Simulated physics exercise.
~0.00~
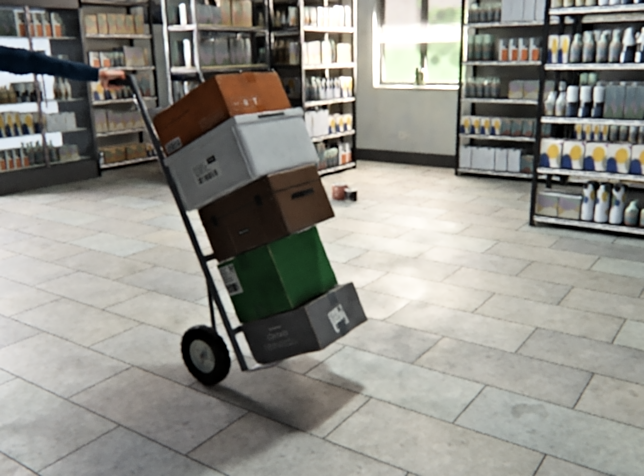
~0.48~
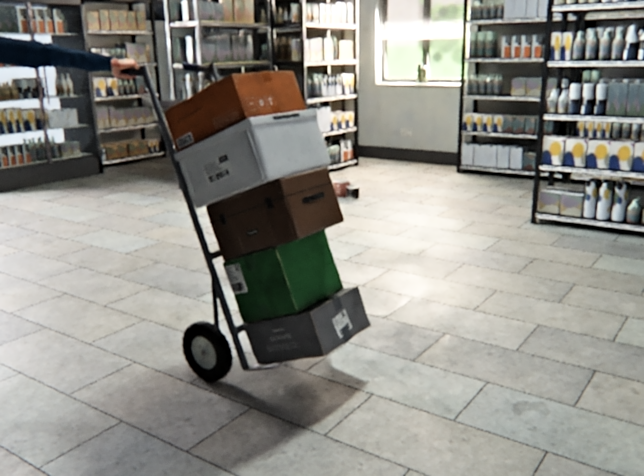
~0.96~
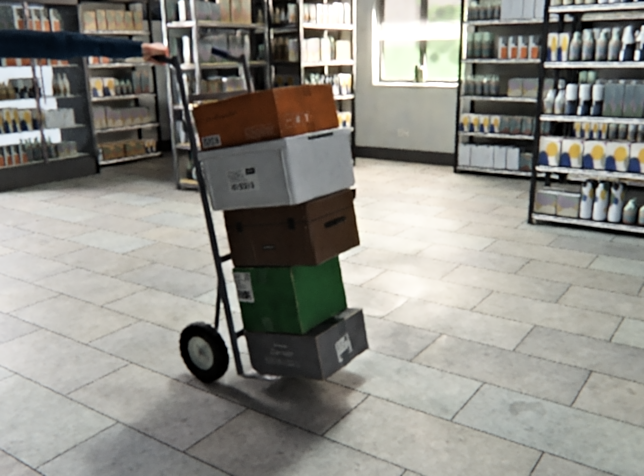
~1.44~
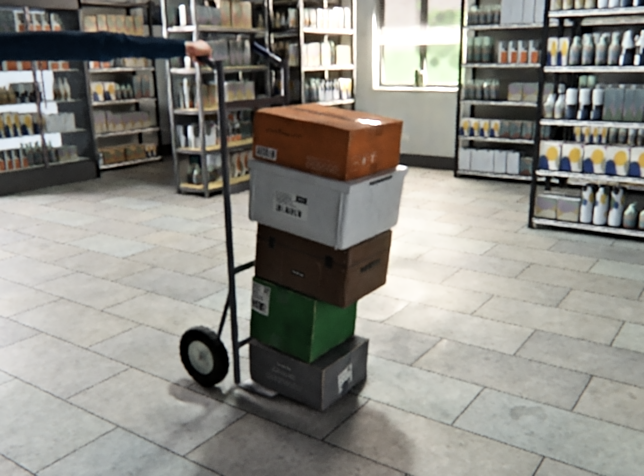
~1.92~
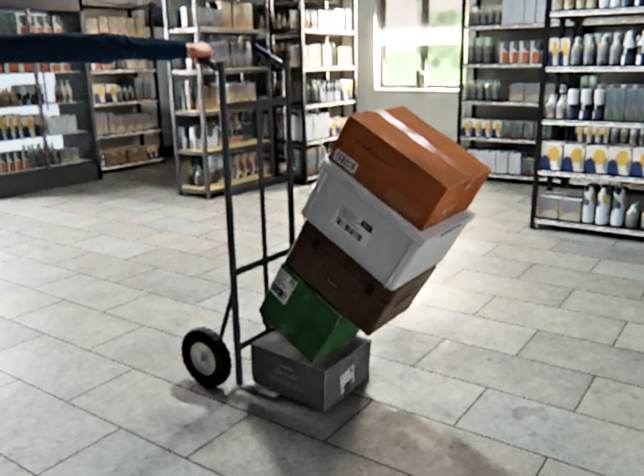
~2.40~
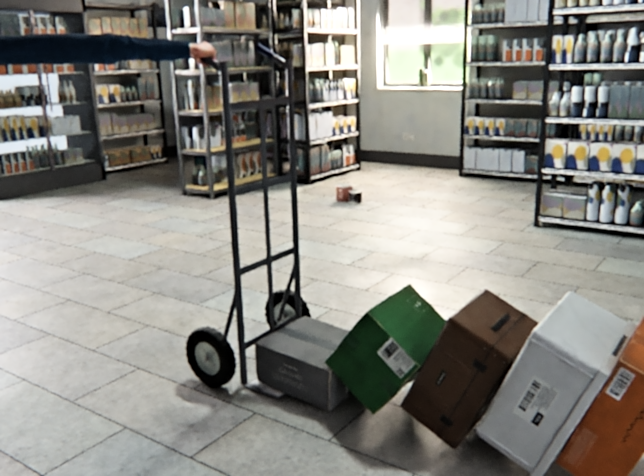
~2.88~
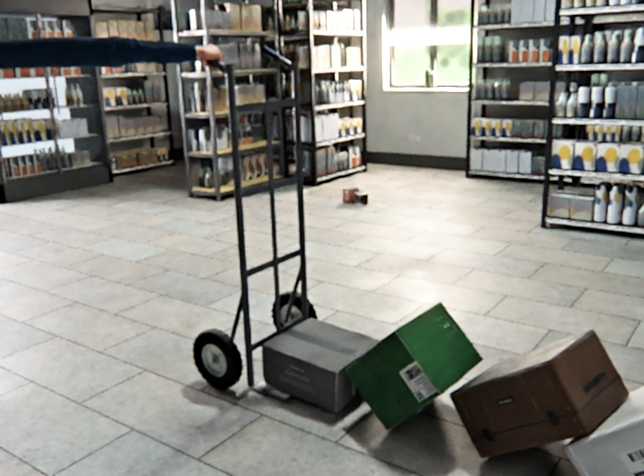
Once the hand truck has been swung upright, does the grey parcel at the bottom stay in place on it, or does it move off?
The grey parcel stays put at the base of the hand truck, while the four boxes above it topple off to the right.
